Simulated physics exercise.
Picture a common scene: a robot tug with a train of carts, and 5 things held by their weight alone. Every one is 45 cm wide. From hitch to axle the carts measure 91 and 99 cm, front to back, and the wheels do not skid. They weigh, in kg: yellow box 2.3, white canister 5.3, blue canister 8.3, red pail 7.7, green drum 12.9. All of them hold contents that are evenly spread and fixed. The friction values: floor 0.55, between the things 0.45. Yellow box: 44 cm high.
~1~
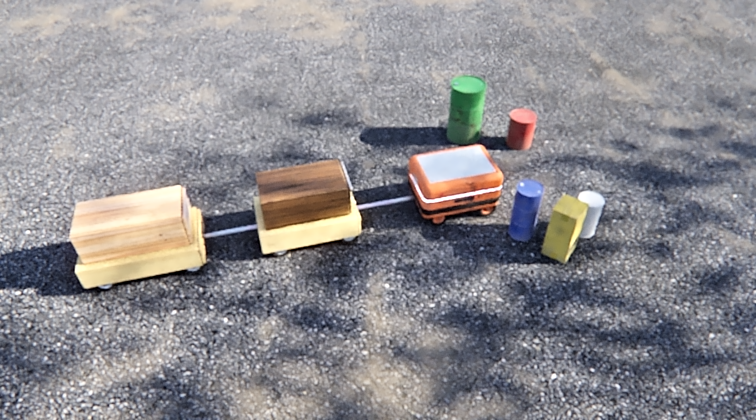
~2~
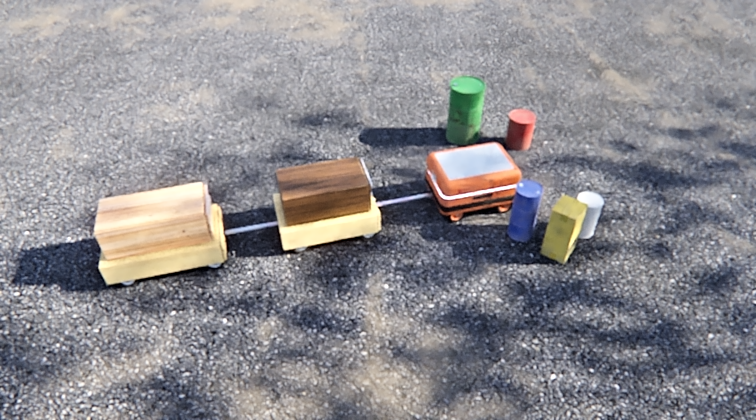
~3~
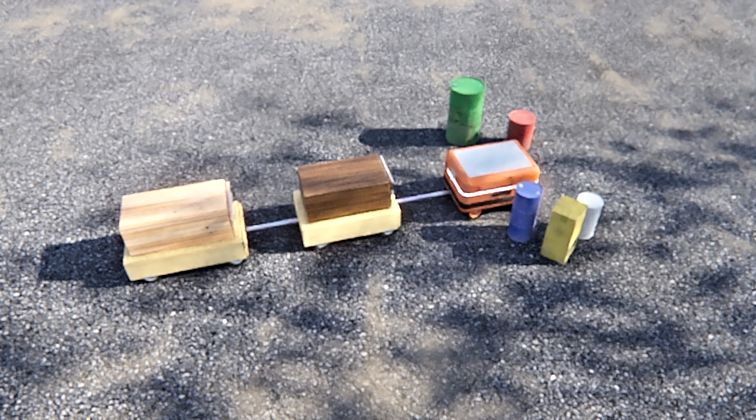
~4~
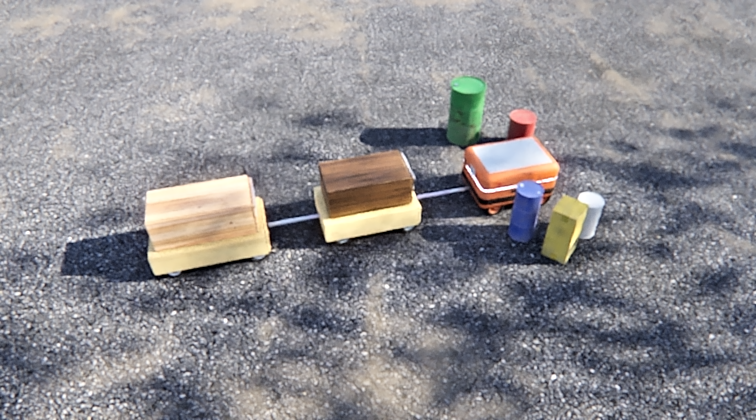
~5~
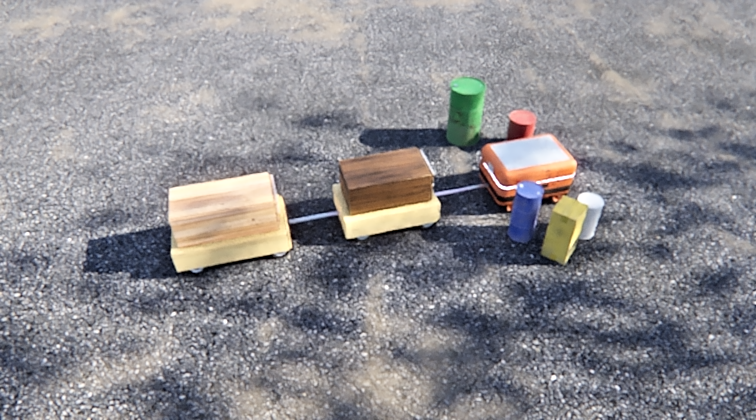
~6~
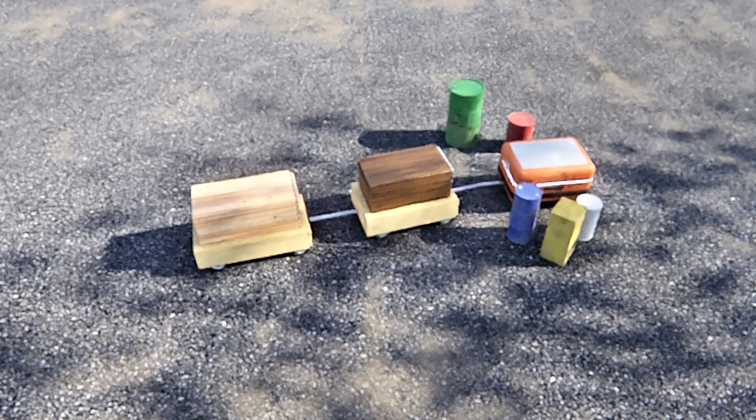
The clip opens on an orange tug with two carts carrying wooden blocks strung out to its left on sunlit pavement. The tug rolls steadily rightward, drawing both carts along, and moves into the space between the red pail and blue canister, ending partly behind the canister while the surrounding objects stay still.
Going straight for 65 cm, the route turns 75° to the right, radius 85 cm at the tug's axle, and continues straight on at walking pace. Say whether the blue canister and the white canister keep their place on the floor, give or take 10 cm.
Result: Most likely the blue canister winds up away from its starting point. Most likely the white canister winds up away from its starting point.
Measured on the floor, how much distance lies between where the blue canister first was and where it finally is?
The shift is close to 200 cm.
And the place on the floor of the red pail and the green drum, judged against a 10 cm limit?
Here the red pail is left in place, and the green drum is left in place.
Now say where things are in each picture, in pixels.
The first picture shows tug 0 cm along; blue canister (525, 211); white canister (587, 215).
The second picture shows tug 15 cm along; green drum (465, 111); yellow box (564, 230).
The third picture shows tug 31 cm along; red pail (520, 131); green drum (465, 112).
The fourth picture shows tug 46 cm along; yellow box (564, 230); red pail (521, 130).
The fifth picture shows tug 62 cm along; green drum (465, 112); yellow box (564, 230).
The sixth picture shows tug 77 cm along; blue canister (524, 214); white canister (585, 218).
Then, 1.80 s on from there, tug 216 cm along; white canister moved 23 cm near (603, 238).
Then, 3.40 s on from there, tug 339 cm along; blue canister moved 67 cm near (620, 231); white canister moved 63 cm near (642, 278); yellow box moved 42 cm.
Then, 4.50 s on from there, tug 424 cm along; blue canister moved 147 cm near (747, 276); white canister moved 92 cm near (674, 310); yellow box moved 112 cm.
In the end, not toppled but over 10 cm from the start, yellow box, white canister and blue canister; the other 2 under 10 cm from the start. At the end, from the last picture's camera, white canister near (675, 315).
